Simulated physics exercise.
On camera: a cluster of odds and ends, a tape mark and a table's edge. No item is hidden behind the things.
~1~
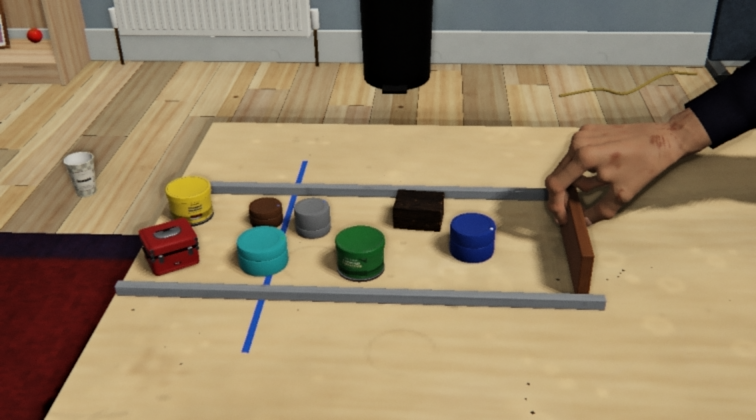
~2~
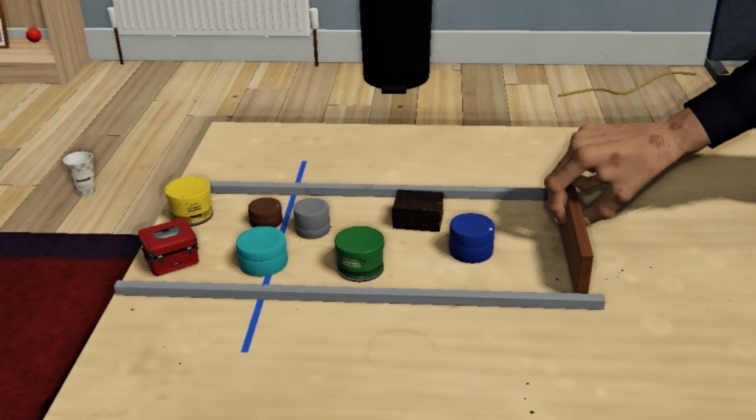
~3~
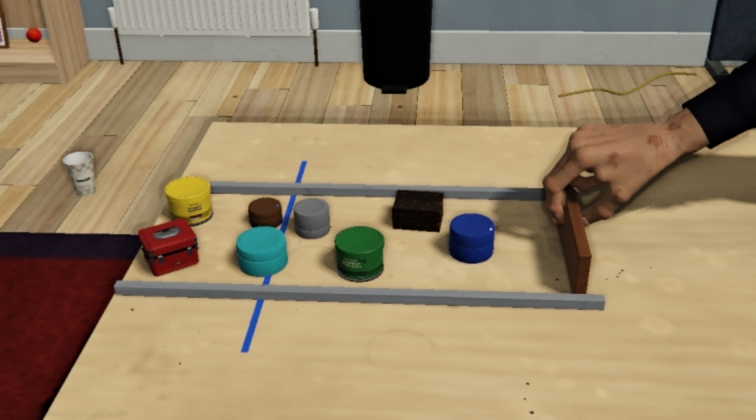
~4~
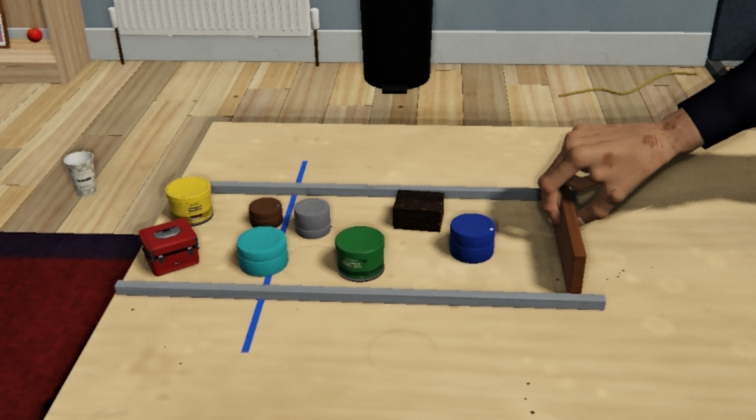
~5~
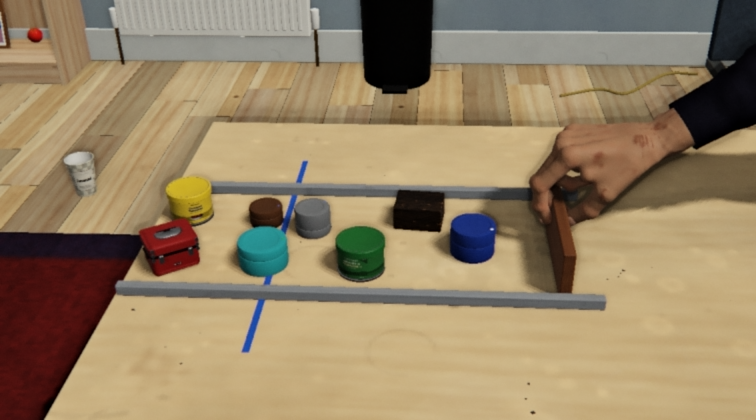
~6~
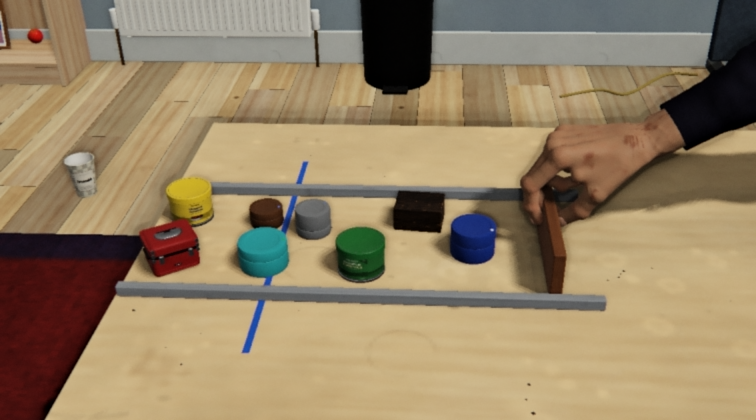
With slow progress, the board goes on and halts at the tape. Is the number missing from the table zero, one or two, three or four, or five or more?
It is zero.
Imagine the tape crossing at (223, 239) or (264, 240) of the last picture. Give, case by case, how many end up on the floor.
2 and 0 down on the floor.
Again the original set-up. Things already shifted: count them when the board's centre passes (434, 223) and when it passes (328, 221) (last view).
Counts: 2 / 6.
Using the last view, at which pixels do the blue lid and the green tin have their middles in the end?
(259, 229) and (248, 254).
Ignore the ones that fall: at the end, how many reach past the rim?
The total here is 1.
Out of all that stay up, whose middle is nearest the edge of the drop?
The red case.
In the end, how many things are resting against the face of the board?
Number: 3.
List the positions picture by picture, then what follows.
In the first frame, yellow pot (190, 202); red case (170, 247); brown lid (266, 214); board (573, 226); tape (280, 240).
In the second frame, red case (169, 247); turquoise lid (262, 251).
In the third frame, brown lid (265, 213); blue lid (472, 238).
In the fourth frame, yellow pot (190, 201); green tin (360, 254).
In the fifth frame, red case (170, 247); board (557, 225).
In the sixth frame, yellow pot (191, 202); red case (171, 248); brown lid (267, 214); board (548, 226); tape (281, 241).
Early on, none off yet; yellow pot at rest near (191, 202); red case at rest near (171, 248); brown lid at rest near (267, 214).
Finally, the number that fall off is zero.
